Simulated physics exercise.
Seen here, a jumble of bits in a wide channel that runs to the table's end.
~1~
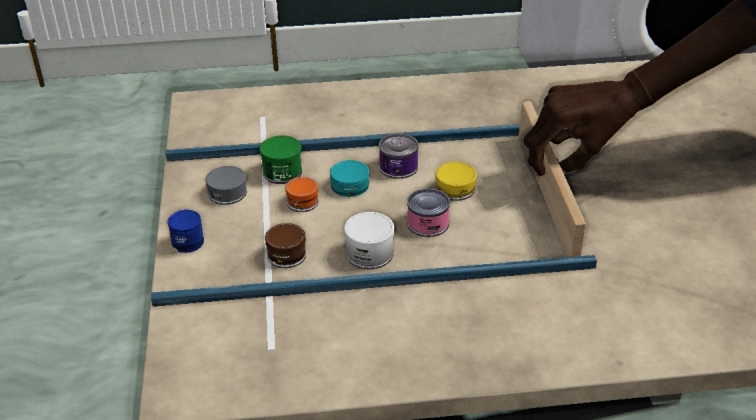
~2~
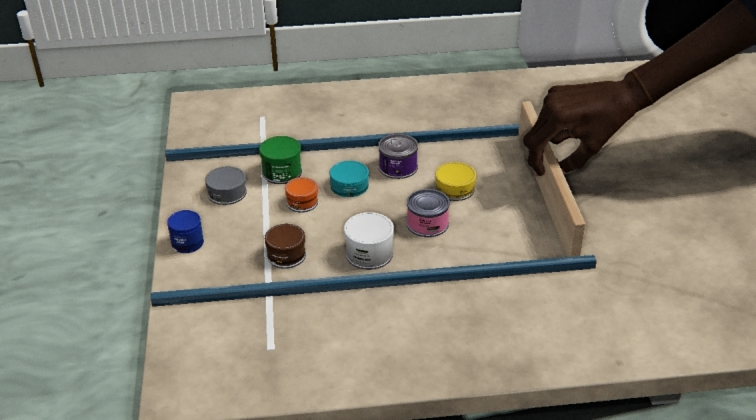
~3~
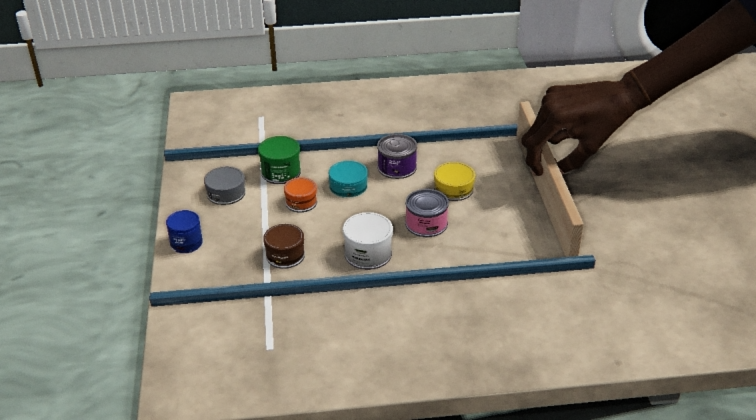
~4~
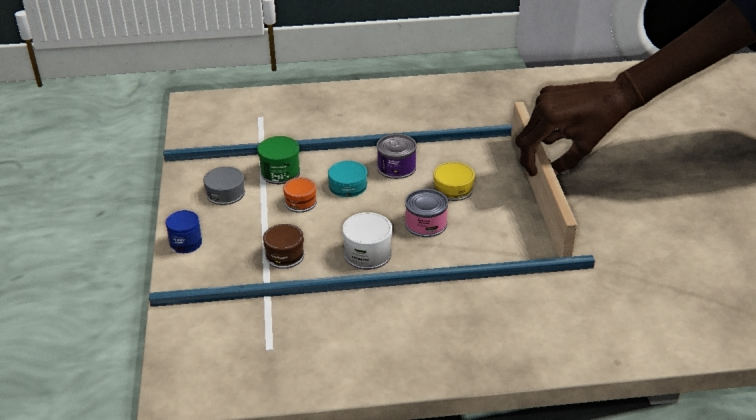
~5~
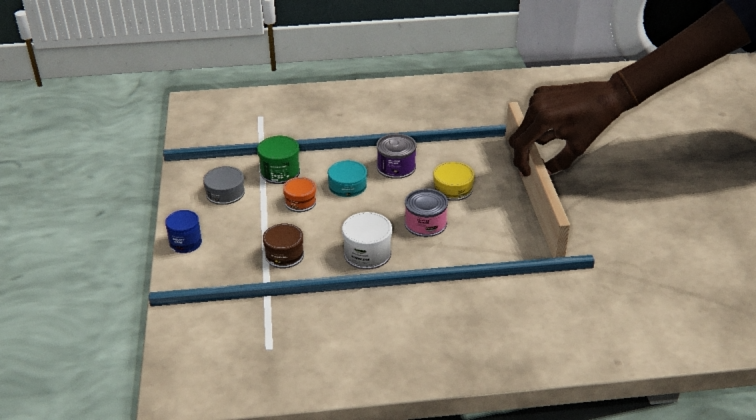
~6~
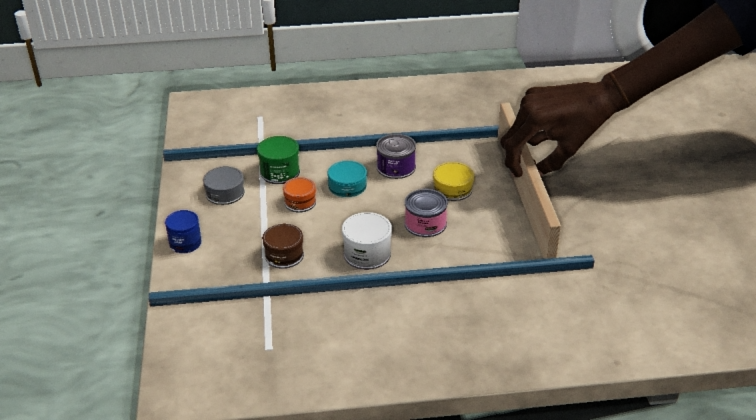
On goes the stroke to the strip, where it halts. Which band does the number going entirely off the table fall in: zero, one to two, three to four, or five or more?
It falls in the zero band.
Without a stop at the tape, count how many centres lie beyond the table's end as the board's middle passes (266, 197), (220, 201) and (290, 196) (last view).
Taking the three positions in turn, the counts come to 0, 2 and 0.
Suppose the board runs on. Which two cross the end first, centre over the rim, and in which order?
The grey pot goes first, followed by the blue tub.
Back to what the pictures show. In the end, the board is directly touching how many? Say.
The answer is 4.
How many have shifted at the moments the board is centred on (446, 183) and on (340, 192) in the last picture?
At the first place 1, at the second 8.
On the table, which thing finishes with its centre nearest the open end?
The grey pot ends nearest.
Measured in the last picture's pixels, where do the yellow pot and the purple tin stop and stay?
You'll see the yellow pot at (243, 203), with the purple tin at (242, 167).
Soon after, none off yet; blue tub at rest near (184, 232); grey pot at rest near (224, 186); brown tin at rest near (284, 246).
In the end, the number that fall off is zero.
